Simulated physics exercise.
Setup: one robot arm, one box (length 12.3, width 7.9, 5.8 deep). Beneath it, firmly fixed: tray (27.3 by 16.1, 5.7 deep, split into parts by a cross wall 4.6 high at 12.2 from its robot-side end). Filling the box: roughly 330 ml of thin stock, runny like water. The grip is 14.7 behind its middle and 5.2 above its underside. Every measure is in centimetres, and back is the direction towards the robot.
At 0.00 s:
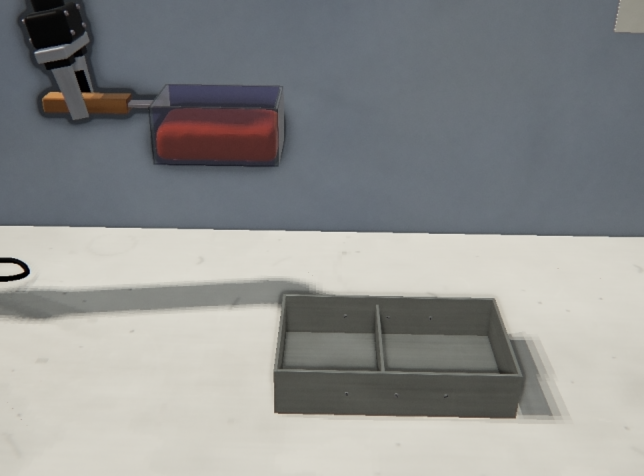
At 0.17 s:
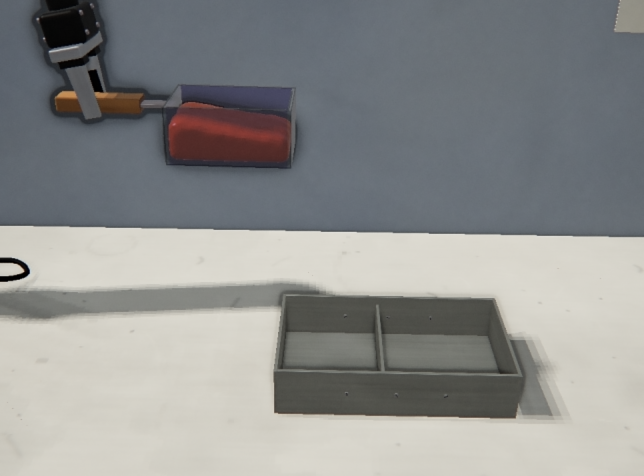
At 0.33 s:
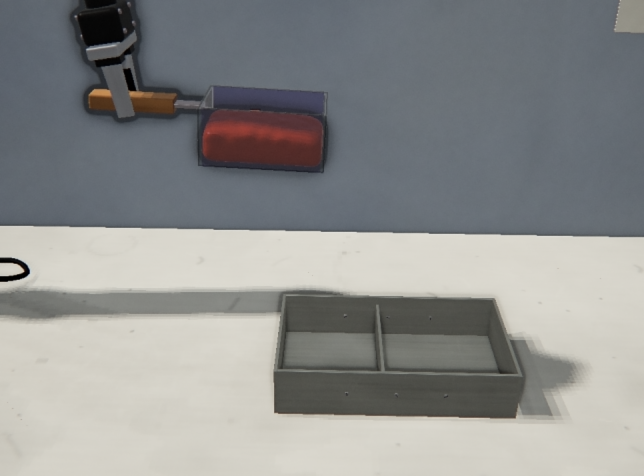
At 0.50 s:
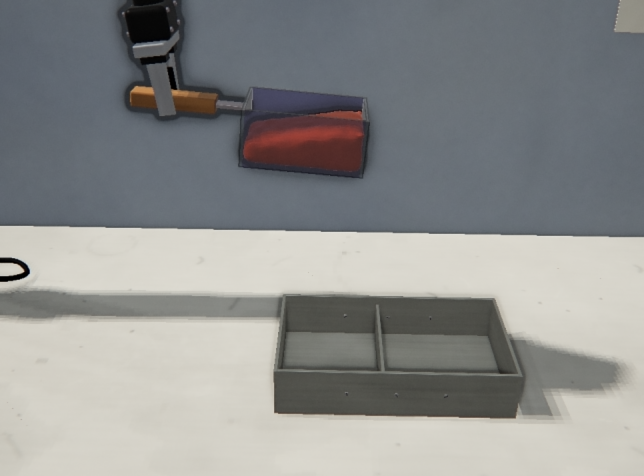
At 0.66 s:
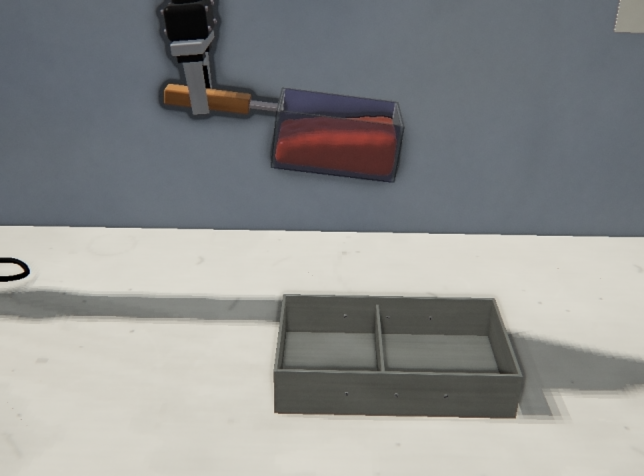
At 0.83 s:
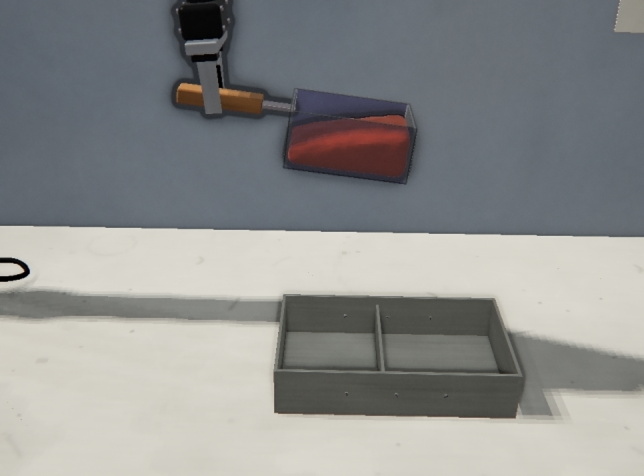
The video shows a robot arm holding a clear container of red liquid by its orange handle, carrying it rightward above a grey divided tray as the liquid sloshes and the container gradually tilts slightly down at its right end.
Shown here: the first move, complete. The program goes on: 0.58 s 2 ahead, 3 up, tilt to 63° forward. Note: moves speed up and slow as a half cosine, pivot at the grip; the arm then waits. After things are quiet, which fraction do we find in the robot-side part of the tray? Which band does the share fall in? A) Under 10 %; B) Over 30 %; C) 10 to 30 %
The answer is B.
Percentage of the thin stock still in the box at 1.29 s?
About 70 %.
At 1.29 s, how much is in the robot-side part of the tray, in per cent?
Share: Around 2 %.
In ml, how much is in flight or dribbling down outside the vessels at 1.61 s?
About 40 ml.
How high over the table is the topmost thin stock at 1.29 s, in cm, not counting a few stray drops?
Leaving out stray drops, the liquid gets up to around 23 cm.
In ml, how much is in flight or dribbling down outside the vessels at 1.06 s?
About 0 ml.
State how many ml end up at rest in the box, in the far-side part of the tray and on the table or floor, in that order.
Near 80 ml first, 90 ml second and 15 ml third.
After 1.06 s, tilted 26° forward, liquid up to 29 above the table; 330 ml in the box.
After 1.29 s, tilted 58° forward, liquid up to 24 above the table; 240 ml in the box, 10 ml in the far-side part, 5 ml in the robot-side part, 75 ml in the air or running down outside.
After 1.61 s, tilted 63° forward, liquid up to 51 above the table; 130 ml in the box, 95 ml in the robot-side part, 70 ml in the far-side part, 40 ml in the air or running down outside.
After 2.41 s, tilted 63° forward, liquid up to 21 above the table; 140 ml in the robot-side part, 90 ml in the far-side part, 85 ml in the box, 15 ml on the table or floor.
At rest, 140 ml in the robot-side part, 90 ml in the far-side part, 85 ml in the box, 15 ml on the table or floor. That is 42 % in the robot-side part of the tray.
